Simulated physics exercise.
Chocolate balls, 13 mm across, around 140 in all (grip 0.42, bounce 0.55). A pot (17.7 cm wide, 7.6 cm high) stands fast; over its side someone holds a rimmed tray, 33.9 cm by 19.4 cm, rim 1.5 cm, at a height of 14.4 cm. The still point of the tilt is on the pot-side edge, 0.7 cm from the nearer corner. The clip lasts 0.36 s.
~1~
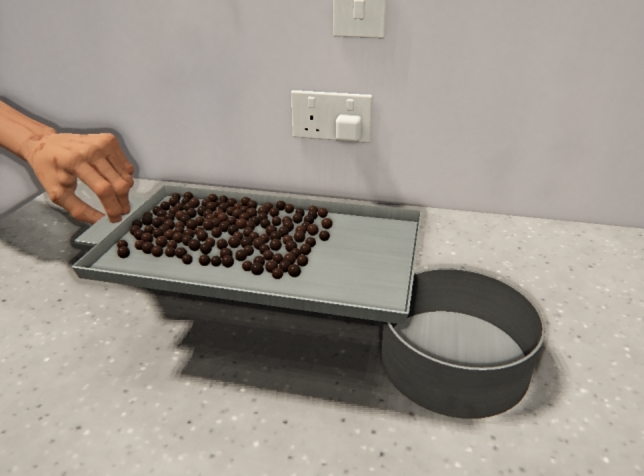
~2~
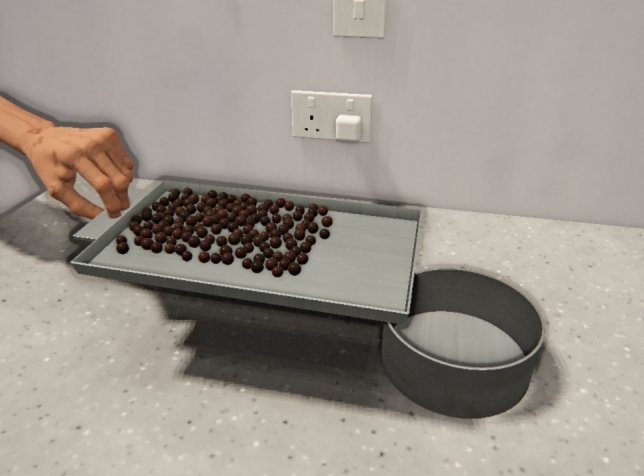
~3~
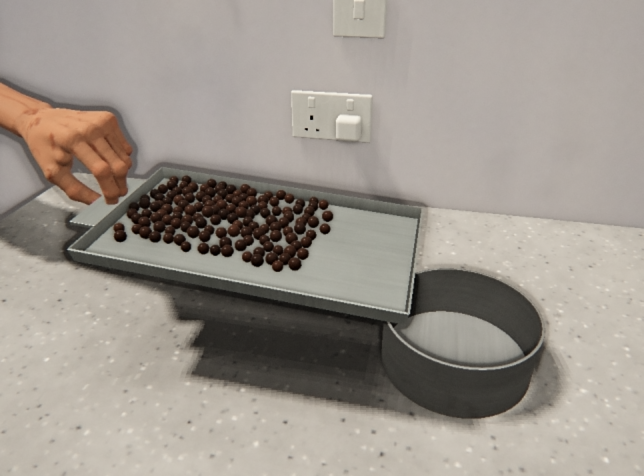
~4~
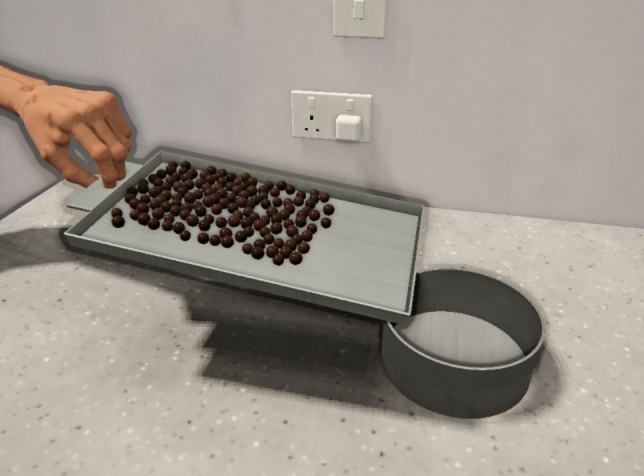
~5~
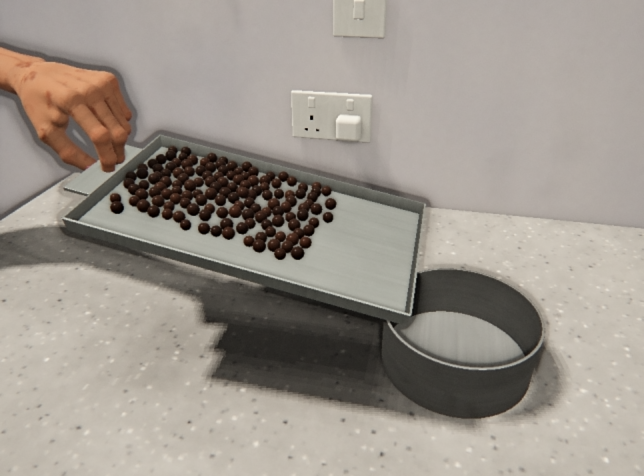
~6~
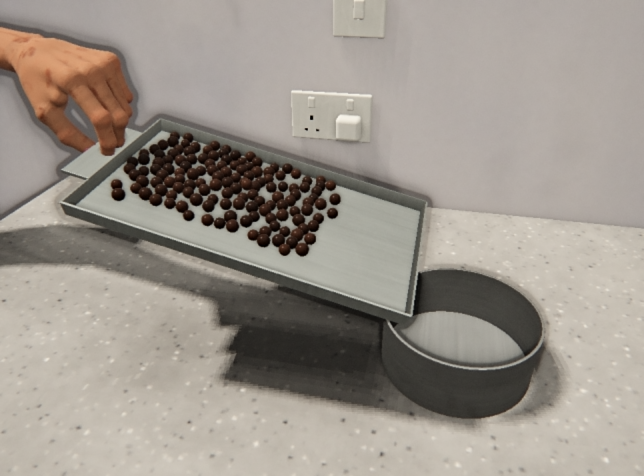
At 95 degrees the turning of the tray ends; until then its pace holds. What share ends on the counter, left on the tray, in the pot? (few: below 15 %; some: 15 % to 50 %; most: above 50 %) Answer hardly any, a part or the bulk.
Counter the bulk, tray hardly any, pot a part.
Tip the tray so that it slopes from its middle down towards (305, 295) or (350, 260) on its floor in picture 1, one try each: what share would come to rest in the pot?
Some 0 and 80 per cent.
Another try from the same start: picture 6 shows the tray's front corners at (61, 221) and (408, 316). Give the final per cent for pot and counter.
Pot 0, counter 100.
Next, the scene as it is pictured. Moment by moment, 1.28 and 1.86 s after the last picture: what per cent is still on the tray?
About 80, 10.
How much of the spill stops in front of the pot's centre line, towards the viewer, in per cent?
Roughly 100 per cent.
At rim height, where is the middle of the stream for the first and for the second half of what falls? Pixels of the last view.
First near (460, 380), later near (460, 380).
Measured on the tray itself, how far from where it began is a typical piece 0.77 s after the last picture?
Some 19 cm.
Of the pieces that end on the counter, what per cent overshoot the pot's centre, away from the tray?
About 60 per cent.
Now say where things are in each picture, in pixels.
The first picture shows tray tilt 0 degrees, front corners at (76, 266) and (405, 311); middle of the pieces at (225, 227); pot at (462, 312).
The second picture shows tray tilt 1 degrees, front corners at (75, 261) and (405, 311); middle of the pieces at (224, 224).
The third picture shows tray tilt 4 degrees, front corners at (72, 248) and (406, 311), lowest corner right front; middle of the pieces at (224, 214).
The fourth picture shows tray tilt 7 degrees, front corners at (68, 233) and (407, 312), lowest corner right front; middle of the pieces at (224, 204).
The fifth picture shows tray tilt 11 degrees, front corners at (66, 217) and (408, 313), lowest corner right front; middle of the pieces at (225, 193).
The sixth picture shows tray tilt 14 degrees, front corners at (64, 201) and (409, 313), lowest corner right front; middle of the pieces at (228, 183); pot at (462, 312).
Then, 0.77 s after the last picture, tilt 52 degrees; the tray holds 85 %, the pot 5 %.
Then, 1.28 s after the last picture, tilt 77 degrees; the tray holds 80 %, the pot 10 %.
Then, 1.86 s after the last picture, tilt 95 degrees; the tray holds 10 %, the pot 30 %.
In the end, counter 60 %, tray 0 %, pot 40 %.
